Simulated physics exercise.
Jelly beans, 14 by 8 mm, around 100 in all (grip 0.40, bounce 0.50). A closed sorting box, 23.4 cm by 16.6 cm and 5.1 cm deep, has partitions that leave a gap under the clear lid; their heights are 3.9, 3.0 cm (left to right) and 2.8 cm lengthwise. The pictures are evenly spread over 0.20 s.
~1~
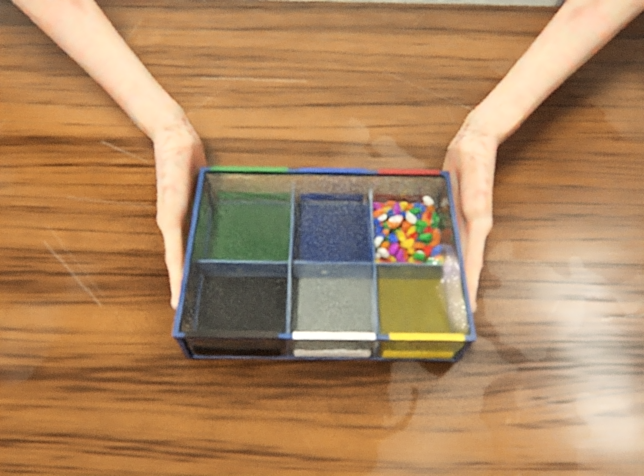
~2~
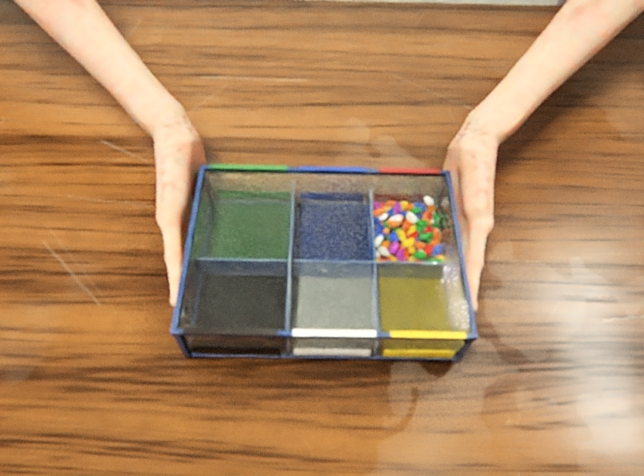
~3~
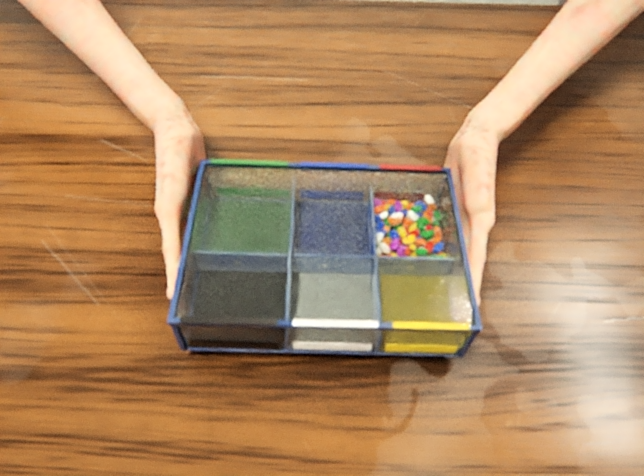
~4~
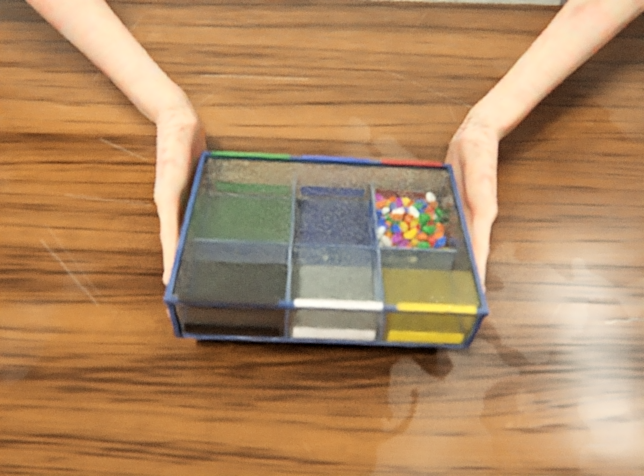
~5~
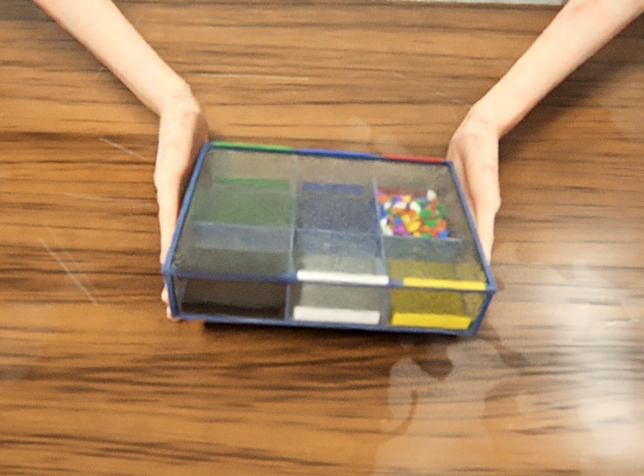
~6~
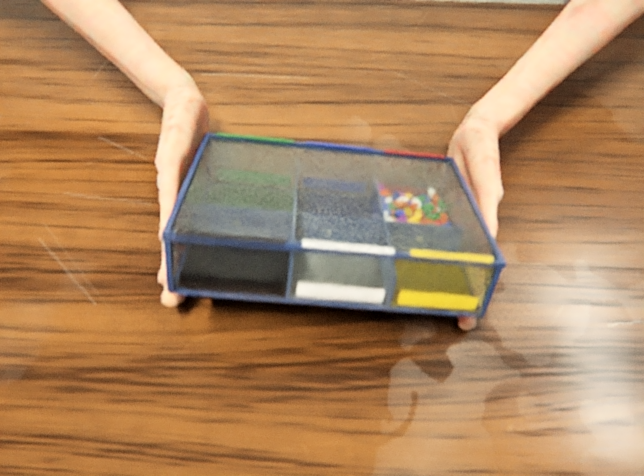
A clear-lidded box with six compartments, held by two hands over a wooden table, tilted gradually as its near side rose, while the colorful jelly beans stayed in the back right section.
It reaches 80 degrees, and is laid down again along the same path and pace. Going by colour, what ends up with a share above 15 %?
Red over, blue under, green under, yellow under, white under, black under.
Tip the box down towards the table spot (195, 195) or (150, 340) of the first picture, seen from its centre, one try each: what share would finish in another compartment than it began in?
Some 45 and 75 per cent.
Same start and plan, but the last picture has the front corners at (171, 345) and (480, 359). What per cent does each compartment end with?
Red 40, blue 0, green 0, yellow 60, white 0, black 0.
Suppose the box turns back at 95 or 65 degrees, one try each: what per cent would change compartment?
About 0 and 0 per cent.
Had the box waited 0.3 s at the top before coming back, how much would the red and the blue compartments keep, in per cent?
In that case red 100, blue 0.
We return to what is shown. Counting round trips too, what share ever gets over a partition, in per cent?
Some 0 per cent.
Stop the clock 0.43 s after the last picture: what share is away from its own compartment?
Some 0 per cent.
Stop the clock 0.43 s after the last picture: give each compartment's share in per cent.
Red 100; blue 0; green 0; yellow 0; white 0; black 0.
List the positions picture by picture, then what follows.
The first frame shows box tilt 0 degrees, front corners at (179, 333) and (470, 337); red 100 %.
The second frame shows box tilt 1 degrees, front corners at (177, 330) and (472, 335).
The third frame shows box tilt 5 degrees, front corners at (174, 319) and (476, 326), lowest corner right back.
The fourth frame shows box tilt 10 degrees, front corners at (171, 298) and (482, 310), lowest corner right back.
The fifth frame shows box tilt 17 degrees, front corners at (169, 269) and (490, 288), lowest corner right back.
The sixth frame shows box tilt 24 degrees, front corners at (169, 234) and (499, 262), lowest corner right back; red 100 %.
Then, 0.43 s after the last picture, tilt 78 degrees; red 100 %.
Then, 0.72 s after the last picture, tilt 31 degrees; red 100 %.
Then, 1.11 s after the last picture, tilt 0 degrees; red 100 %.
In the end, red 100 %, blue 0 %, green 0 %, yellow 0 %, white 0 %, black 0 %.
